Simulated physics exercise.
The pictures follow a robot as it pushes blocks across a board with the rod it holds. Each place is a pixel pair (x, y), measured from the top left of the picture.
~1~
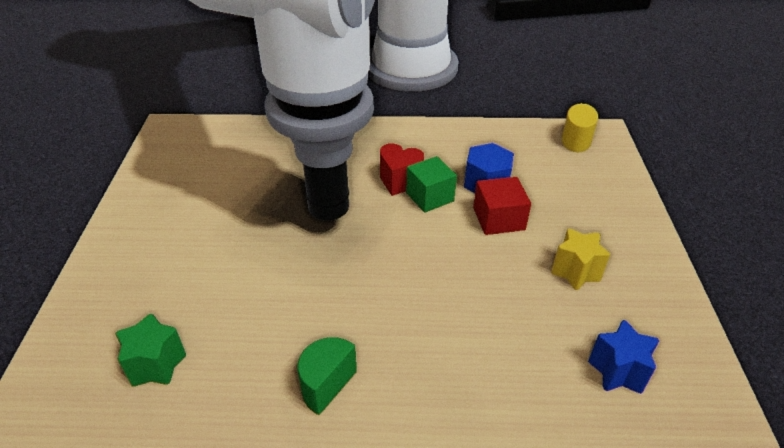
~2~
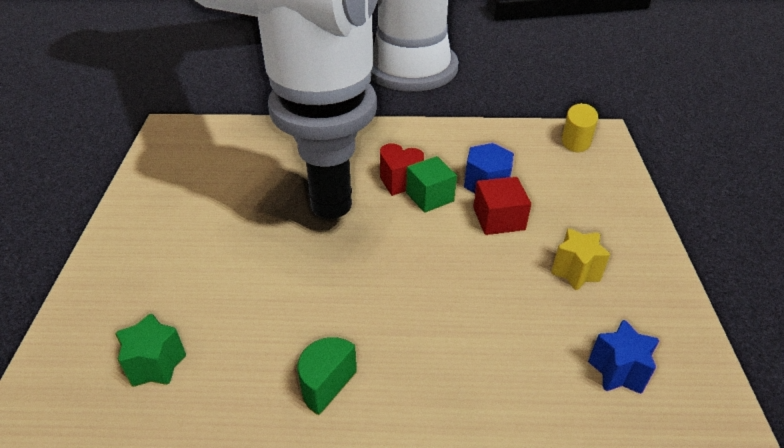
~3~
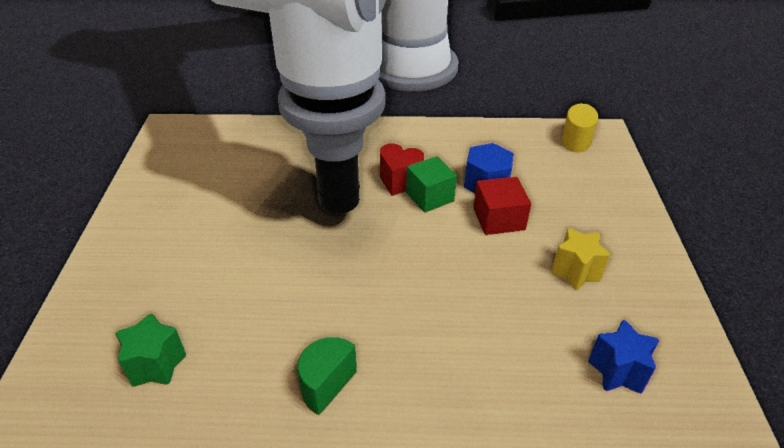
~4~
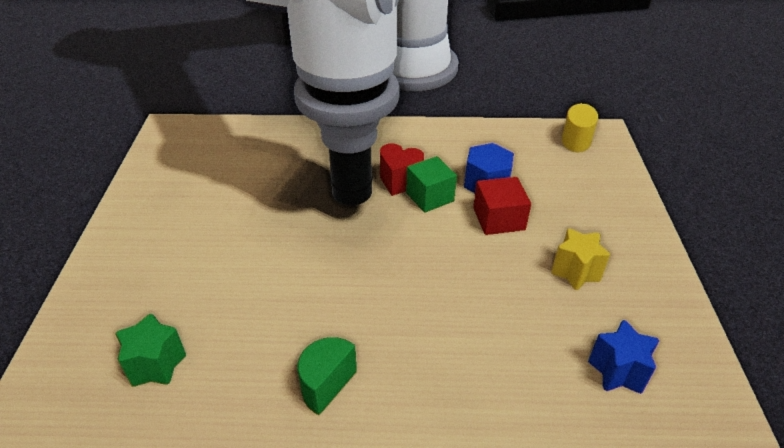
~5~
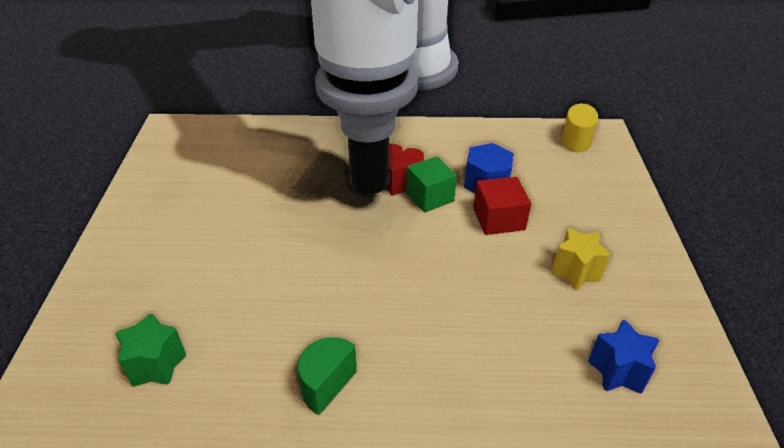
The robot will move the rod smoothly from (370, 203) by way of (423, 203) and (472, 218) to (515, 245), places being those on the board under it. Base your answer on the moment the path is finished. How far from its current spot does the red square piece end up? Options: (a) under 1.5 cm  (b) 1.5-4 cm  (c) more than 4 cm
c (more than 4 cm)
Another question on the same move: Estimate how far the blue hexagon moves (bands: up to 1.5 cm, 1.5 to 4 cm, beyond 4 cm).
I reckon it covers between 1.5 and 4 cm.
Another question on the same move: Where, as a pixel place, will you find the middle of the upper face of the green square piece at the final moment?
The green square piece ends near (488, 167).
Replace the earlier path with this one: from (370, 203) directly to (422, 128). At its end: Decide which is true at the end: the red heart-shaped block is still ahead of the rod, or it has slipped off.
The rod passes it.
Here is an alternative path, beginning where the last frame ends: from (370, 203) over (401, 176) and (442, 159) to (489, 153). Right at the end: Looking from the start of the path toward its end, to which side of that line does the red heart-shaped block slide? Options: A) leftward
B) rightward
I'll go with A - leftward.
The first path, step by step. One third of the way, rod at (424, 184); red heart-shaped block at (414, 153), turned 60° anticlockwise; green square piece at (463, 171); blue hexagon at (496, 156).
Two thirds of the way, rod at (475, 198); red heart-shaped block at (414, 153), turned 60° anticlockwise; green square piece at (487, 167), turned 20° anticlockwise; blue hexagon at (511, 149); red square piece at (520, 196).
At the end, rod at (519, 226); red heart-shaped block at (414, 153), turned 60° anticlockwise; green square piece at (488, 167), turned 20° anticlockwise; blue hexagon at (512, 149); red square piece at (558, 208), turned 20° anticlockwise.
